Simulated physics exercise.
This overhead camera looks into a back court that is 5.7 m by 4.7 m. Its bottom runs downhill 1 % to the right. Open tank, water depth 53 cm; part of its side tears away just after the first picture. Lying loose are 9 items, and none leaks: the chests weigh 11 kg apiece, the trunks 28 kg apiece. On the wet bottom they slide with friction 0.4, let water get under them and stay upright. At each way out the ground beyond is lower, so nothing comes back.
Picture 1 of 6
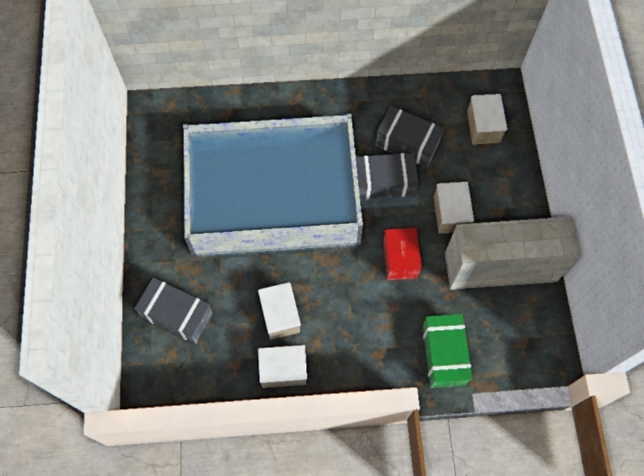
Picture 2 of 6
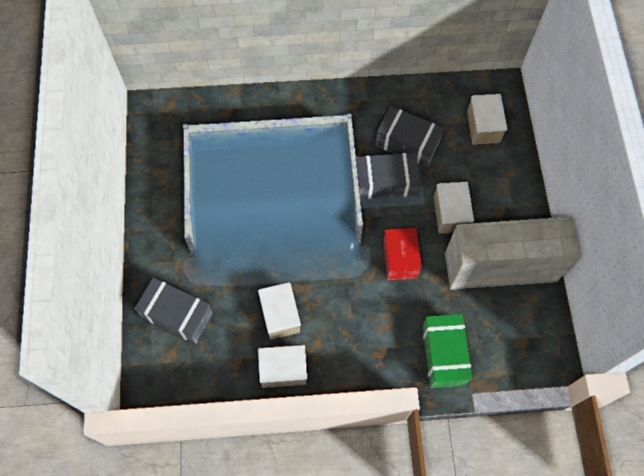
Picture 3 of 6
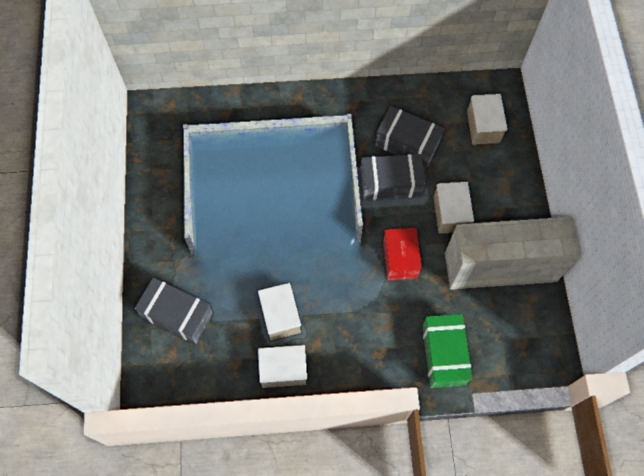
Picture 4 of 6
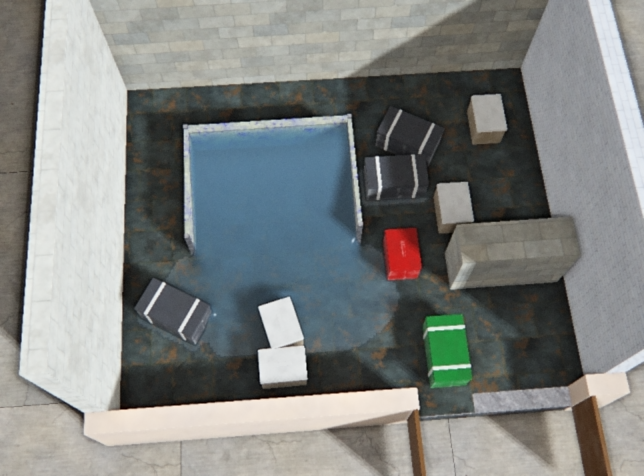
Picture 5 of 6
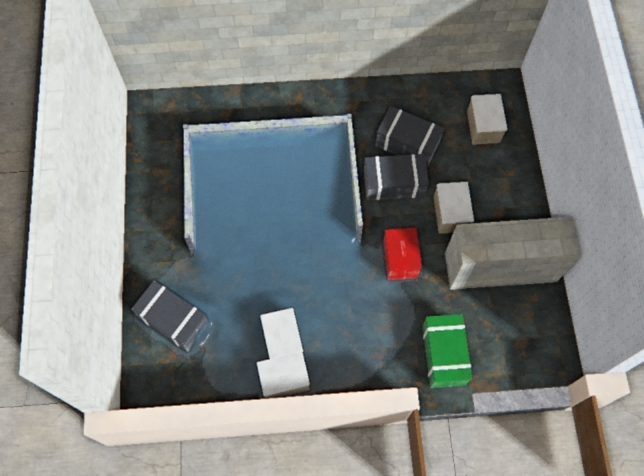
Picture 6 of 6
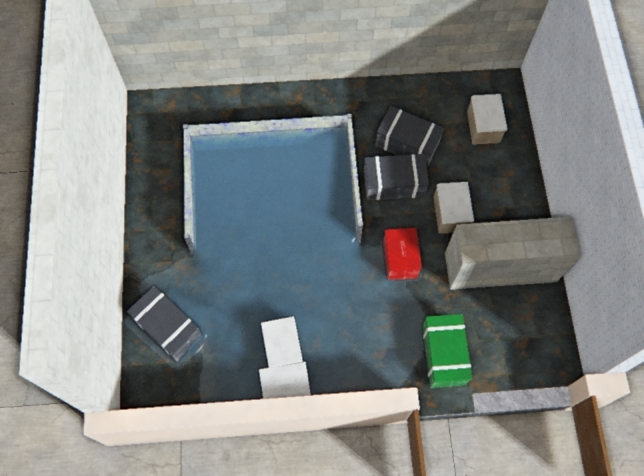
In a walled court, a tank's front side gives way and water spreads, shifting some loose items.
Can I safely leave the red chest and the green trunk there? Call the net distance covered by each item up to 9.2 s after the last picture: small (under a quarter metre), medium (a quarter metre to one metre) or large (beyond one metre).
Red chest: Medium. Green trunk: Large.
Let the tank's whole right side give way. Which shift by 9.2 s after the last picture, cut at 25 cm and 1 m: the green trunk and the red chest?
Outcome - green trunk: No real movement, red chest: Long-distance displacement.
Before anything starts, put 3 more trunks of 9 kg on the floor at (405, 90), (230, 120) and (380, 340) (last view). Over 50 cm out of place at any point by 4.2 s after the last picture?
One by one: Below the mark, below the mark, beyond the mark.
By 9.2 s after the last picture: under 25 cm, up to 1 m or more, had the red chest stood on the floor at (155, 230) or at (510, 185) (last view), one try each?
Spot one - it is swept away; spot two - it barely budges.
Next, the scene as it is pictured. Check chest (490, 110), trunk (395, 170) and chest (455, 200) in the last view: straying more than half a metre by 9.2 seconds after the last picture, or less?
First one stayed inside, second one stayed inside, third one stayed inside.
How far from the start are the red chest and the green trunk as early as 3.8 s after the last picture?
I'd guess about 50 cm and 100 cm by that point.
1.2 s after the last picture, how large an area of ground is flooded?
About 13 m2.
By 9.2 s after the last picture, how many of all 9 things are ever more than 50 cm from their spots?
My count gives 5.
Then, 1.2 s after the last picture the red chest is near (403, 249), 0.0 m from its start, aground; the green trunk is near (503, 338), 0.7 m from its start, aground; 0 of 9 are out; 3 afloat.
Then, 3.8 s after the last picture the red chest is near (417, 218), 0.5 m from its start, aground; the green trunk is near (528, 315), 1.1 m from its start, afloat; 0 of 9 are out; 3 afloat.
Then, 6.2 s after the last picture the red chest is near (413, 199), 0.7 m from its start, afloat; the green trunk has gone out; 1 of 9 are out; 3 afloat.
Then, 9.2 s after the last picture the red chest is near (417, 201), 0.7 m from its start, aground; the green trunk has gone out; 2 of 9 are out; 2 afloat.
